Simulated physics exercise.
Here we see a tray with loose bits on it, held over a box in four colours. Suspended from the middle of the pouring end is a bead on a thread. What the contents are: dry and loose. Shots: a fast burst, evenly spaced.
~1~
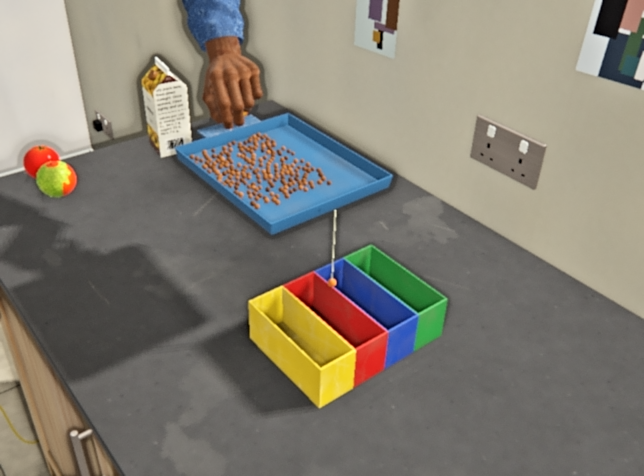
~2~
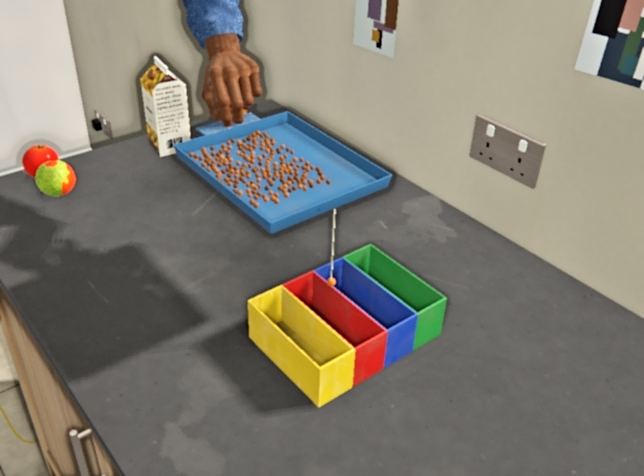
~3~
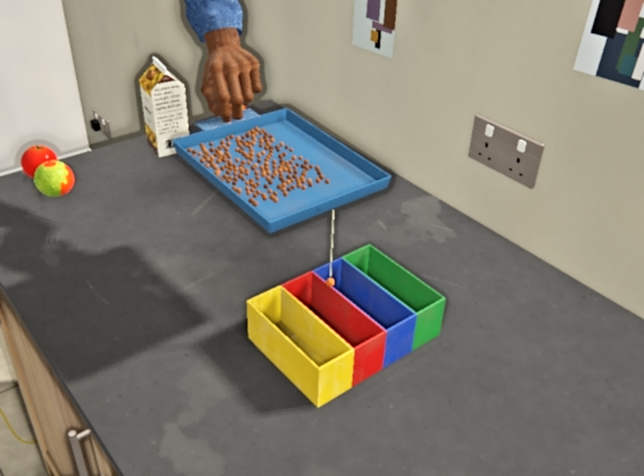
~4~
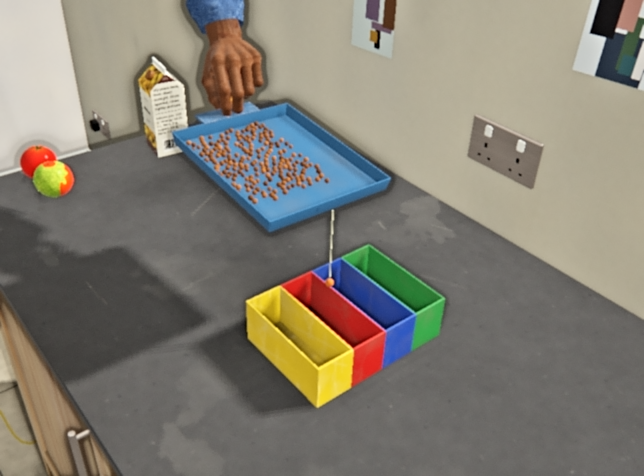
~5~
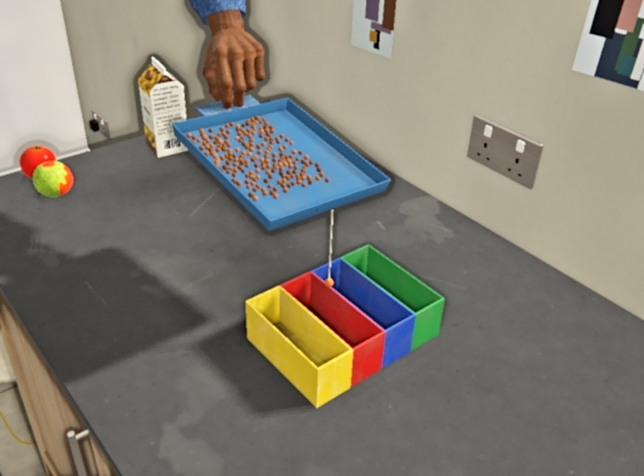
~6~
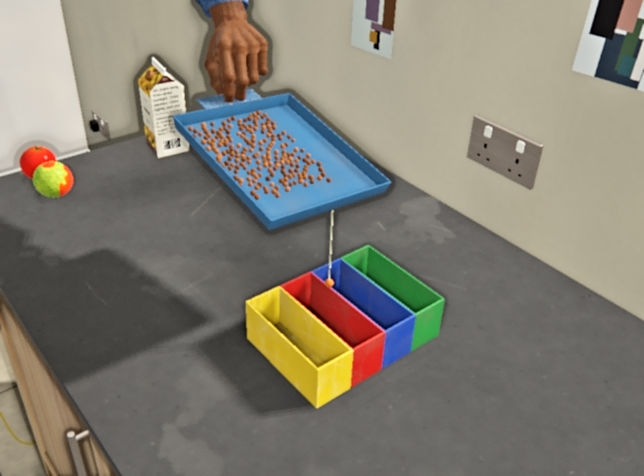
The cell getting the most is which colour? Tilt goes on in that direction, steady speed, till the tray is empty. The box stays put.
It is green.
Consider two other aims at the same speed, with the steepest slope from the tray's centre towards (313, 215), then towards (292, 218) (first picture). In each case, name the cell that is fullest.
So the first one goes to the cell in yellow and the second to that yellow cell.
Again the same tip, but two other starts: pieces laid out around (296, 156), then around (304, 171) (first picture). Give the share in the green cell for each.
First case: Around 90 %; second case: Around 80 %.
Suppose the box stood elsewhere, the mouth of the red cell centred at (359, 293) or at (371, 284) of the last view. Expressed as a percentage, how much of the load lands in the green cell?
Close to 0 in a hundred, then close to 0 in a hundred.
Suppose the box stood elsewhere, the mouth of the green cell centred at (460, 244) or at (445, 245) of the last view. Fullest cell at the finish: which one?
For the first position it is the yellow cell, and for the second it is the red one.
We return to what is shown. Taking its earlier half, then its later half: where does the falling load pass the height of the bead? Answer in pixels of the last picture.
The first part at (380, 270); the rest at (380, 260).
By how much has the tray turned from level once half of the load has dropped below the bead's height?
It is at around 100 degrees.
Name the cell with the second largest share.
Just behind the top cell comes the blue cell.
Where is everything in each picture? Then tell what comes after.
Corners of the pouring end at (272, 222) and (389, 175), level; middle of the load at (257, 170), cereal balls; bead on its thread at (332, 283); yellow cell at (337, 375); red cell at (370, 356); blue cell at (401, 338); green cell at (430, 321), in the first frame.
Corners of the pouring end at (271, 221) and (389, 175), level; middle of the load at (257, 168), in the second frame.
Corners of the pouring end at (271, 220) and (388, 176), tipped barely, lowest at the right corner; middle of the load at (256, 166), in the third frame.
Corners of the pouring end at (271, 220) and (388, 178), tipped a little, lowest at the right corner; middle of the load at (255, 162), in the fourth frame.
Corners of the pouring end at (271, 219) and (387, 179), tipped a little, lowest at the right corner; middle of the load at (256, 158), in the fifth frame.
Corners of the pouring end at (272, 218) and (388, 181), tipped a little, lowest at the right corner; middle of the load at (257, 154); yellow cell at (334, 375); red cell at (367, 356); blue cell at (398, 338); green cell at (427, 322), in the sixth frame.
Soon, tray tipped steeply; nearly all on the tray; a stray few in the green cell; a stray few falling or outside the box.
A while on, tray tipped right over; about half on the tray; a small part in the green cell; a stray few in the blue cell; about a quarter falling or outside the box.
Towards the end, tray tipped past a quarter turn; most in the green cell; about a quarter in the blue cell; a stray few in the red cell; a stray few falling or outside the box.
Finally, tray tipped past a quarter turn; most in the green cell; about a quarter in the blue cell; a stray few in the red cell; none in the yellow cell; a stray few outside the box.
